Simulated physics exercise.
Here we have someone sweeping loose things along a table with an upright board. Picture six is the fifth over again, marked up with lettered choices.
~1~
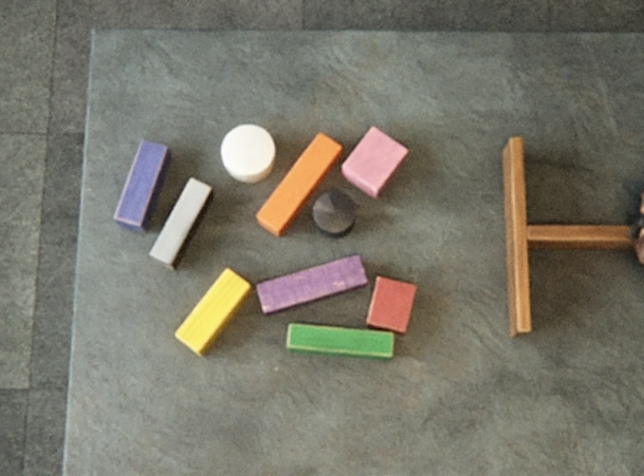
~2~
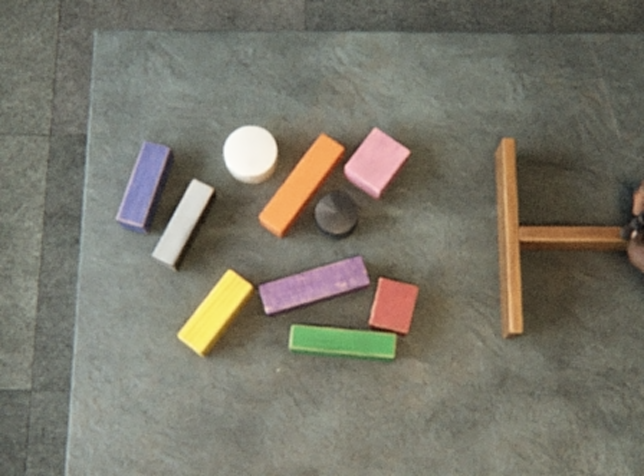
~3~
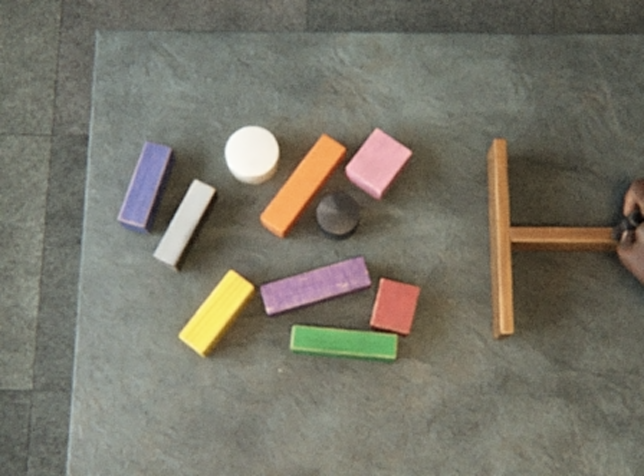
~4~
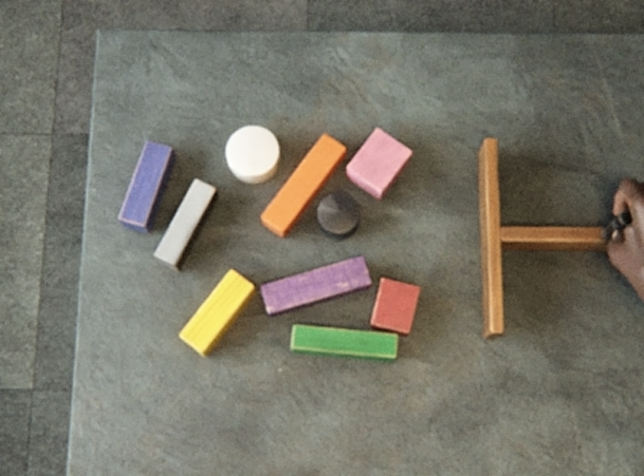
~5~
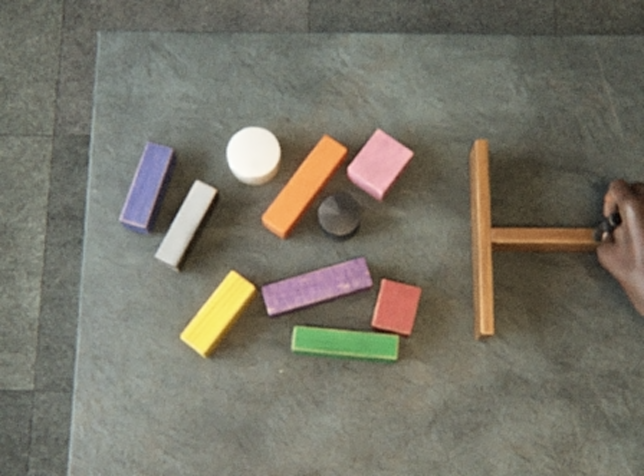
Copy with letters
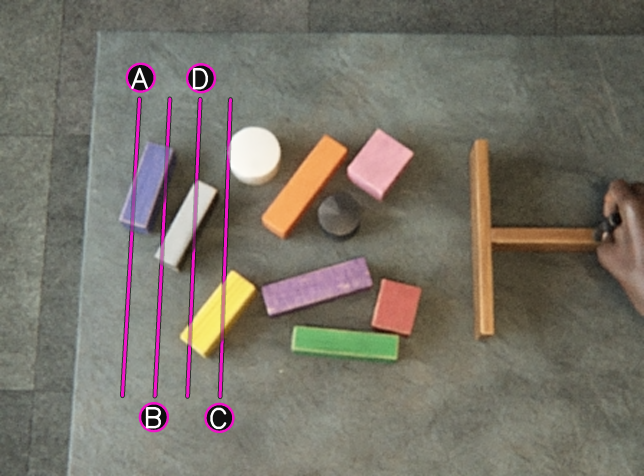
On a grey slate-like table, a hand slides an upright wooden board slowly left toward scattered coloured blocks, which stay still.
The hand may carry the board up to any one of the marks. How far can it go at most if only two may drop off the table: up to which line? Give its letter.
It should halt at D.
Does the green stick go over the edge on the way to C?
No.
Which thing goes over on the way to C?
The blue bar goes over.
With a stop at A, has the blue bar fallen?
Yes.
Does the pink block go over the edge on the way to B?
No.
On the copy, A at (131, 242); B at (163, 242); C at (225, 243); D at (194, 242).
On D. First, board (381, 233); yellow stick (203, 314); pink block (343, 173).
Then, board (275, 232); blue bar (127, 176); grey stick (154, 219).
Finally, board (195, 232); blue bar over the edge; grey stick over the edge; two fallen.
By contrast, A drops six; B drops four; C is within the limit but short.
